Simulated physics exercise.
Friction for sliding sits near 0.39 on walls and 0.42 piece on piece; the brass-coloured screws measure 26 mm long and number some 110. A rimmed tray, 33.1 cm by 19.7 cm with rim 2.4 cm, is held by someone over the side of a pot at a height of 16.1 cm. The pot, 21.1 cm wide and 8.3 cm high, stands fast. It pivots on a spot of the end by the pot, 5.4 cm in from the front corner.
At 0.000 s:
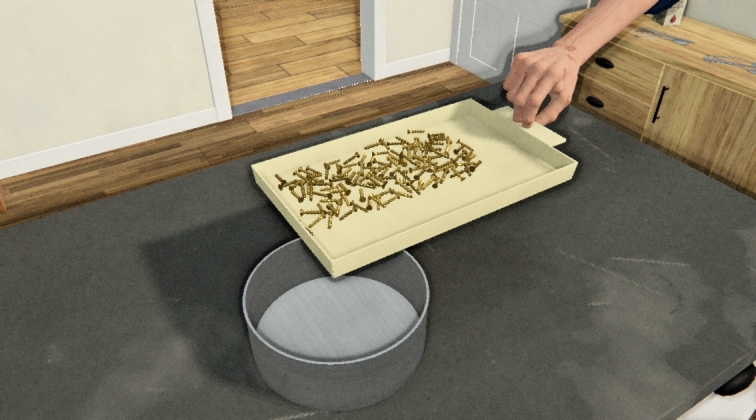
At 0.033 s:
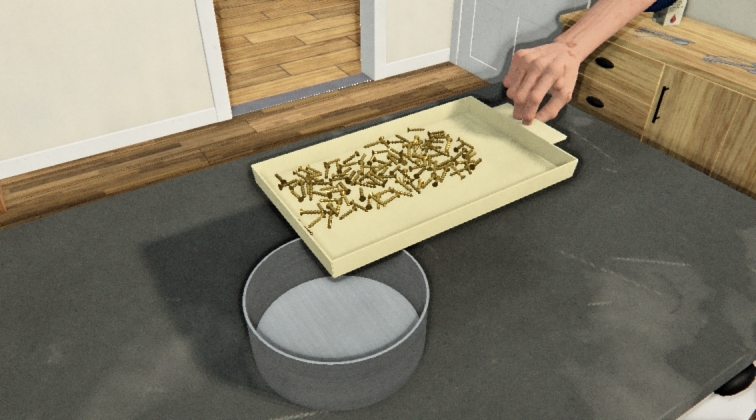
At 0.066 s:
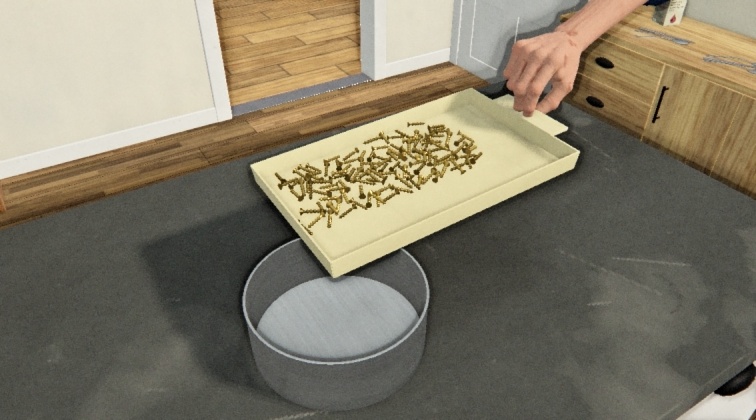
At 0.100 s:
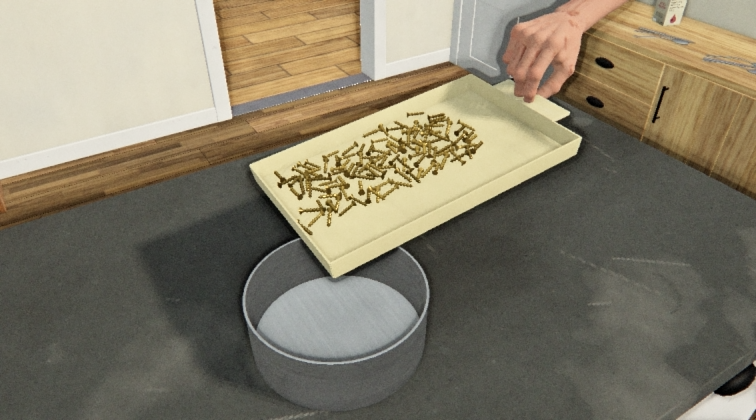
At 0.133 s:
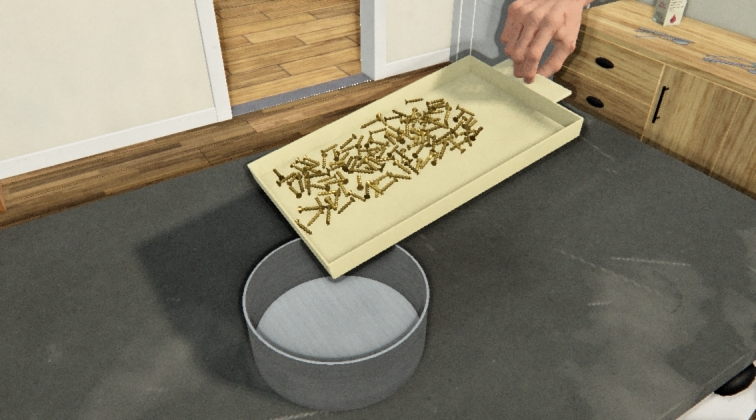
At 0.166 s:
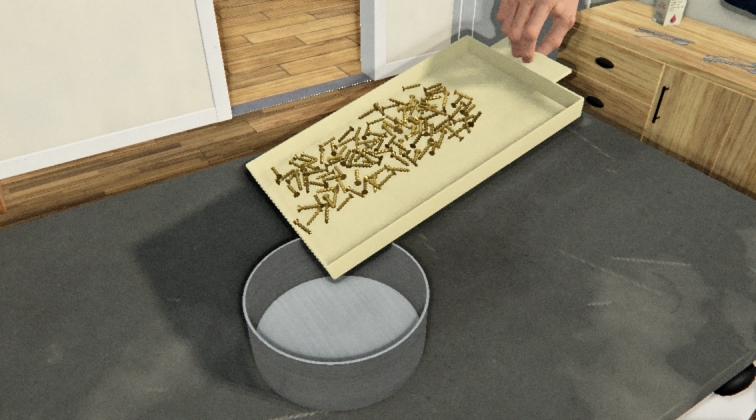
In the video, a hand holds a cream rimmed tray of brass-coloured screws beside and above a grey pot on a dark tabletop, then raises the tray's right end, tilting it down toward the pot on the left.
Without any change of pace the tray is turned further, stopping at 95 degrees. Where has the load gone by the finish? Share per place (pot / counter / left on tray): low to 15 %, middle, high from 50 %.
Shares - pot: Middle, counter: High, tray: Low.
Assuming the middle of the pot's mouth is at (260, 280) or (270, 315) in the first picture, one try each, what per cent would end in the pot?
Around 80 per cent, then around 85 per cent.
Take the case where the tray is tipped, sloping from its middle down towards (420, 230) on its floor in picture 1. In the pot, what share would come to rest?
I'd estimate about 75 %.
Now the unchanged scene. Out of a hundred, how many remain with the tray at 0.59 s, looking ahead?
Roughly 90 per cent.
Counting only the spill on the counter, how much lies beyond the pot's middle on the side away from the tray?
Near 100 in a hundred.
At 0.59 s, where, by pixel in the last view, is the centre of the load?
At that moment the load's centre is around (265, 218).
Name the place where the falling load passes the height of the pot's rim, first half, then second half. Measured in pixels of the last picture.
(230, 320) first, (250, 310) later, roughly.
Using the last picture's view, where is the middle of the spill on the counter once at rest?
(188, 384).
After 0.42 s, tilt 56 degrees; the tray holds 100 %, the pot 0 %.
After 0.59 s, tilt 82 degrees; the tray holds 90 %, the pot 0 %.
After 0.88 s, tilt 95 degrees; the tray holds 10 %, the pot 20 %.
In the end, at 2.2 s, pot 25 %, counter 70 %, tray 5 %.
